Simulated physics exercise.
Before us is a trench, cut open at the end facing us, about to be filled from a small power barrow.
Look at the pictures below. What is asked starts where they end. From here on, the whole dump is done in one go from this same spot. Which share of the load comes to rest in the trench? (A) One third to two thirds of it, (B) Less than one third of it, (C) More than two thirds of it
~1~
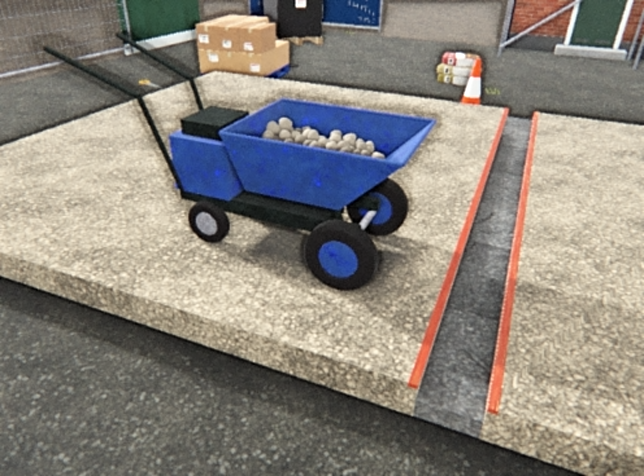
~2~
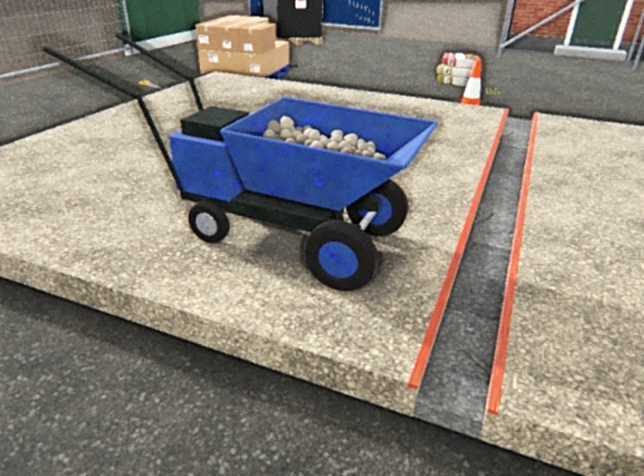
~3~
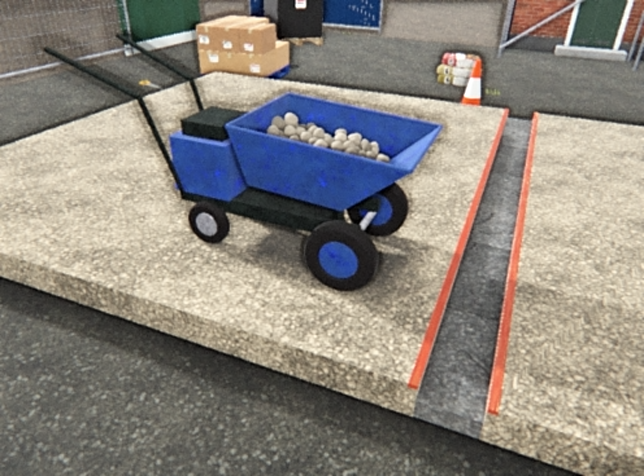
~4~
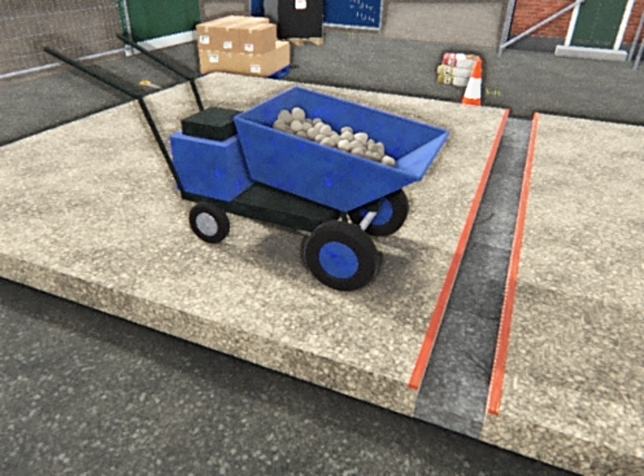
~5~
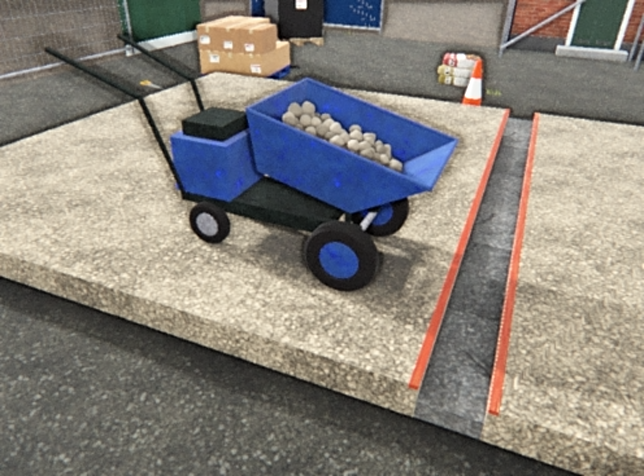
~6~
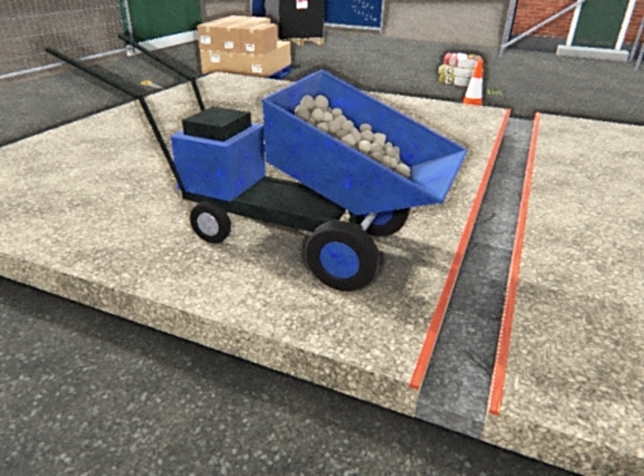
A.
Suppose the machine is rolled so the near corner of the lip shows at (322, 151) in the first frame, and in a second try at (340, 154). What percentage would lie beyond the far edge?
The first gives close to 0 per cent and the second 0 per cent.
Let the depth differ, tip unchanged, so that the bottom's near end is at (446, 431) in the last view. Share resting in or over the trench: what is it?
I'd say roughly 80 in a hundred.
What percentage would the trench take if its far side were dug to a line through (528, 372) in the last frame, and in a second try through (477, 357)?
Roughly 70 per cent, and 20 per cent.
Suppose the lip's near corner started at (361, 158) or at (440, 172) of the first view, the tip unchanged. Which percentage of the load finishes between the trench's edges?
Roughly 60 per cent at the first spot and 10 per cent at the second.
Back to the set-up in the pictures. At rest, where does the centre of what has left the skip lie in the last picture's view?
Last view, resting centre - approx. (498, 289).
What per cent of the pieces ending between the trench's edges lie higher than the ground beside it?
My best guess is some 40 per cent.
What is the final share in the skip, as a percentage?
Something like 35 in every hundred.
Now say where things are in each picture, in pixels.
In the first picture, lip of the skip near (402, 165), level; top of the load near (310, 146), river pebbles; first edge of the trench near (427, 342); far edge near (500, 363), the trench under half as wide as the skip, and shallow for its width.
In the second picture, lip of the skip near (404, 167), tipped barely; top of the load near (311, 146).
In the third picture, lip of the skip near (410, 172), tipped barely; top of the load near (308, 138).
In the fourth picture, lip of the skip near (419, 179), tipped a little; top of the load near (309, 137).
In the fifth picture, lip of the skip near (430, 189), tipped a little; top of the load near (307, 138).
In the sixth picture, lip of the skip near (441, 202), tipped clearly; top of the load near (308, 124); first edge of the trench near (429, 343); far edge near (502, 364).
Shortly afterwards, skip tipped steeply; the whole lot in the skip.
Next, skip tipped right over; the bulk in the skip; near a quarter in or heaped over the trench; only a few beyond it; only a few falling.
Some moments later, skip tipped right over; near a third in the skip; near half in or heaped over the trench; near a quarter beyond it.
In the end, skip tipped right over; near a third in the skip; near half in or heaped over the trench; near a quarter beyond it.
